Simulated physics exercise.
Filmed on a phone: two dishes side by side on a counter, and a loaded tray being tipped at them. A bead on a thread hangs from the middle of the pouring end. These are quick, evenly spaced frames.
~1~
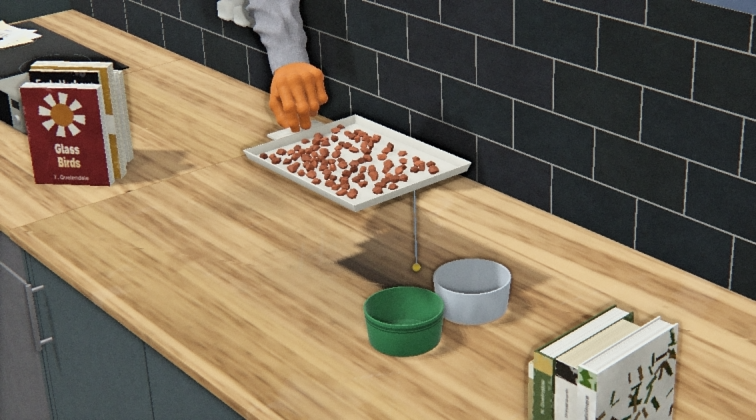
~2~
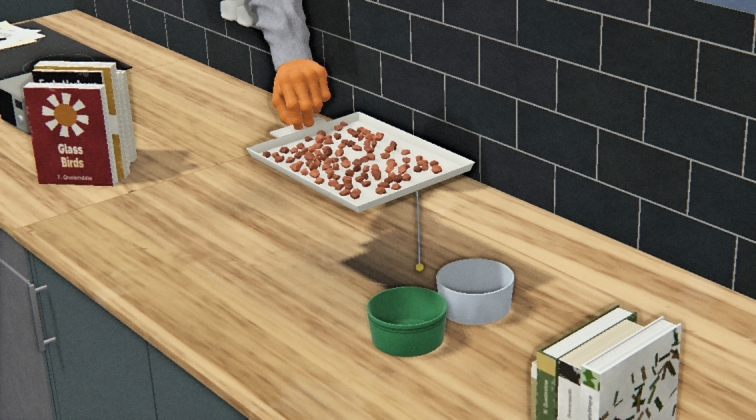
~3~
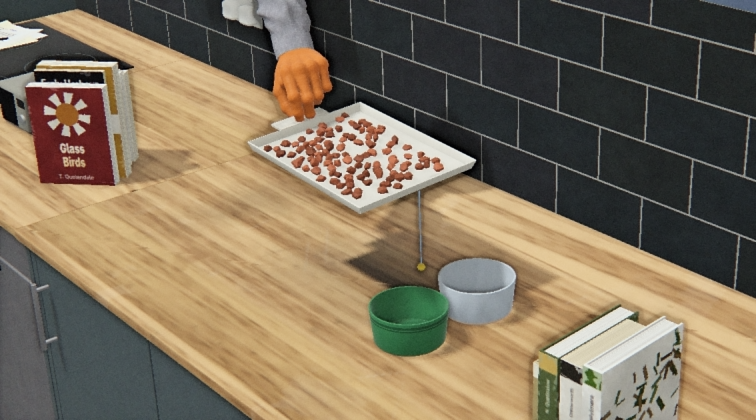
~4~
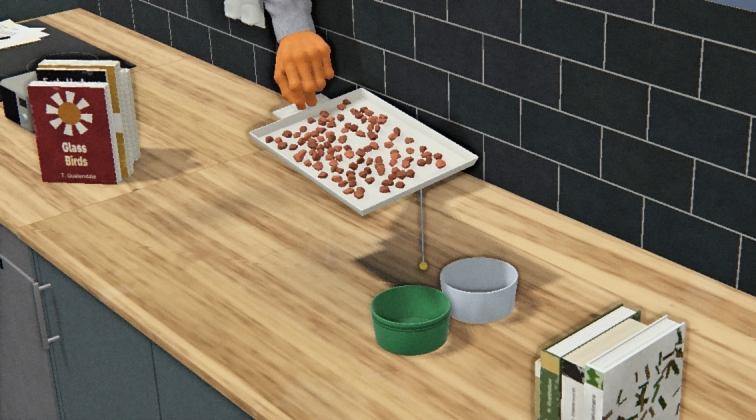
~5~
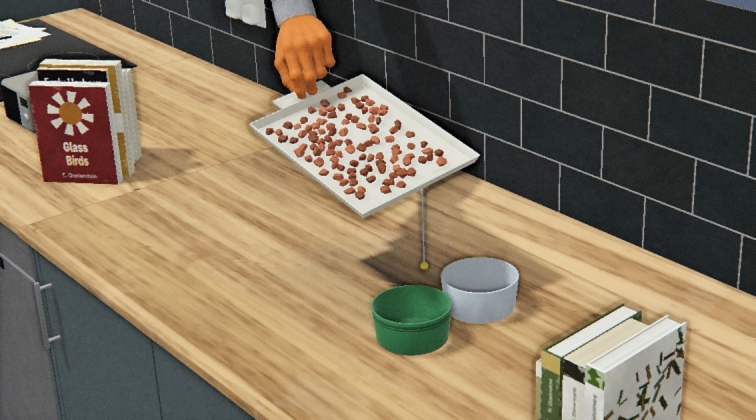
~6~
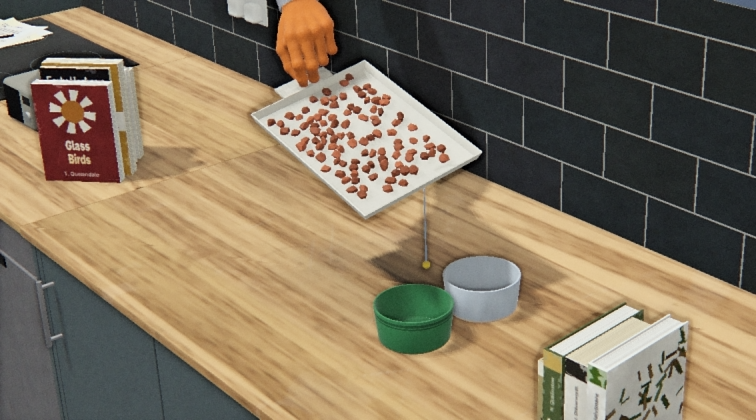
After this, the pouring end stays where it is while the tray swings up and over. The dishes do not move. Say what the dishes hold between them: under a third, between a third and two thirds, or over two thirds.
Together they catch from one third to two thirds.
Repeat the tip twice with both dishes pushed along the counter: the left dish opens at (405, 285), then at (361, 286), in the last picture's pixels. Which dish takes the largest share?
The first try: Left. The second: The left one.
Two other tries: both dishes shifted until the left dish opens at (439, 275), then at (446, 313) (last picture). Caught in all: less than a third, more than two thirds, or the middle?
In turn: Under a third; below one third.
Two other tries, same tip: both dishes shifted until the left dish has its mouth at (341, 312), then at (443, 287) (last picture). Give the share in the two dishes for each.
The first gives 60 %, the second 10 %.
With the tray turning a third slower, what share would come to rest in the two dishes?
Close to 50 per cent.
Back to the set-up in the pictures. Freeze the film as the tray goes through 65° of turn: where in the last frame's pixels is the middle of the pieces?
Around (376, 203).
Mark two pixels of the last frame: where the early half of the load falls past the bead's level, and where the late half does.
At about (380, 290), then at (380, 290).
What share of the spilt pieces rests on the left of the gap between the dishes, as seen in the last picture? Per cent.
Close to 100 per cent.
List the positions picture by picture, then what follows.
The first frame shows corners of the pouring end near (355, 203) and (466, 162), level; middle of the load near (341, 161), bits of crushed brick; left dish near (430, 334); right dish near (498, 303); bead on its thread near (417, 267).
The second frame shows corners of the pouring end near (358, 204) and (469, 162), level; middle of the load near (344, 160).
The third frame shows corners of the pouring end near (360, 205) and (471, 160), tipped barely, lowest at the left corner; middle of the load near (346, 155).
The fourth frame shows corners of the pouring end near (362, 208) and (474, 157), tipped a little, lowest at the left corner; middle of the load near (348, 148).
The fifth frame shows corners of the pouring end near (363, 210) and (475, 155), tipped a little, lowest at the left corner; middle of the load near (349, 142).
The sixth frame shows corners of the pouring end near (366, 212) and (477, 151), tipped clearly, lowest at the left corner; middle of the load near (351, 136); left dish near (440, 332); right dish near (508, 301).
Shortly afterwards, tray tipped steeply; the bulk on the tray; only a few in the left dish; only a few outside both; near a quarter in the air.
Next, tray tipped past a quarter turn; near half in the left dish; near half outside both; only a few in the air.
Some moments later, tray tipped past a quarter turn; near half in the left dish; near half outside both.
In the end, tray tipped past a quarter turn; near half in the left dish; none at all in the right dish; near half outside both.
